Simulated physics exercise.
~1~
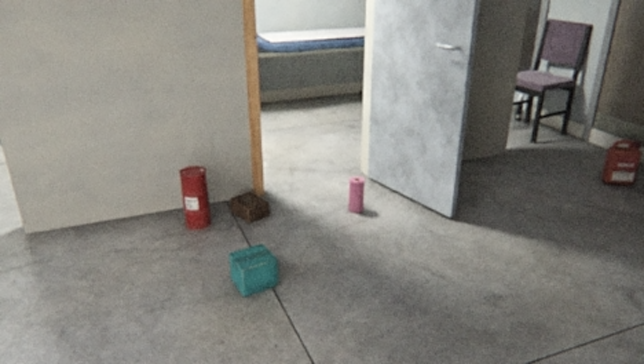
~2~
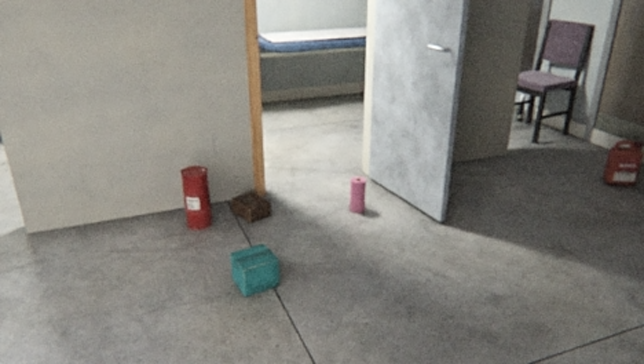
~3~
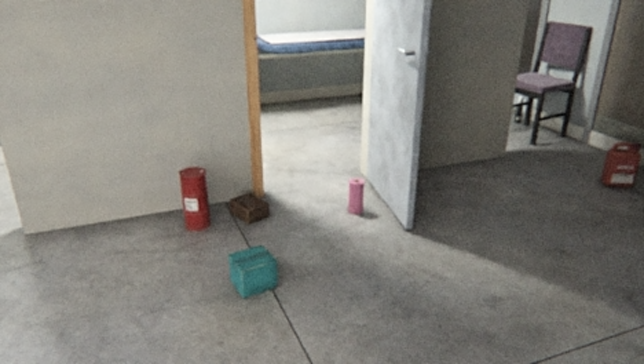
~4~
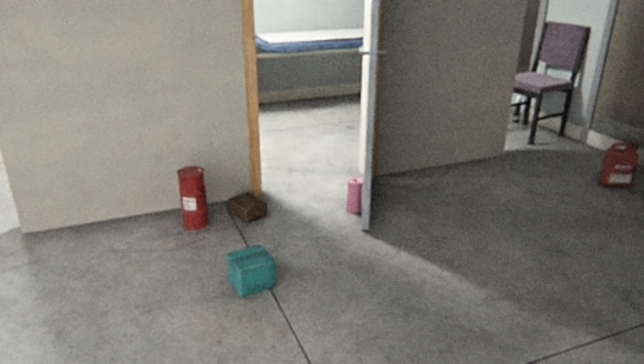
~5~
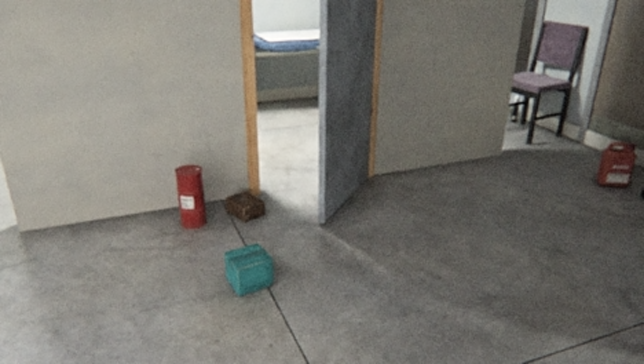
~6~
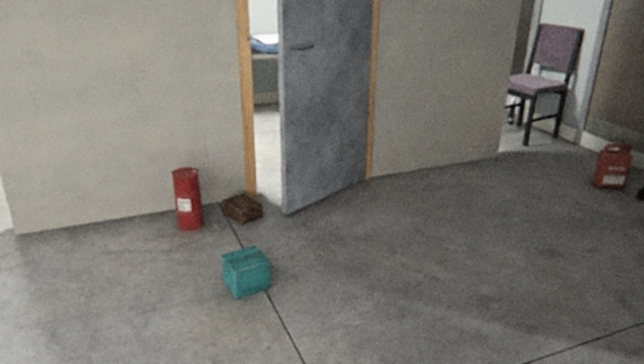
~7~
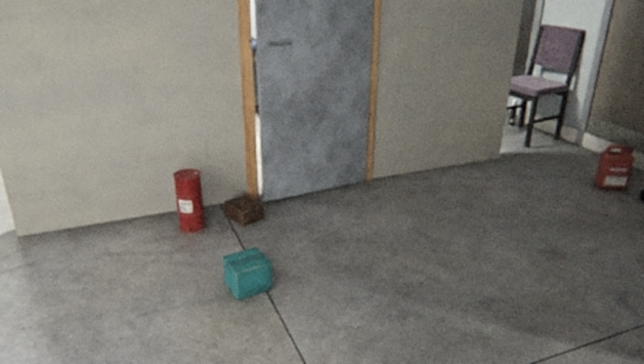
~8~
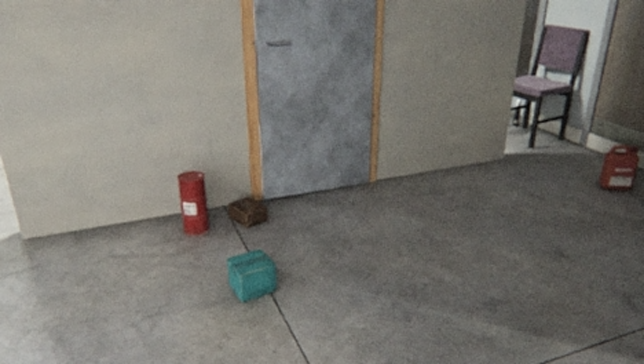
A grey door stands wide open in a pale wall, seen from slightly above by a gently swaying camera in a bare room with a concrete floor. A red canister and a brown parcel sit left of the doorway, a turquoise parcel lies in front, and a pink roll stands upright in the opening. The door swings leftward, narrowing the view of a blue-topped bed beyond. As it reaches the roll, it hides it from sight and keeps turning. The door closes into its frame and rests there, with the canister and both parcels still in place.
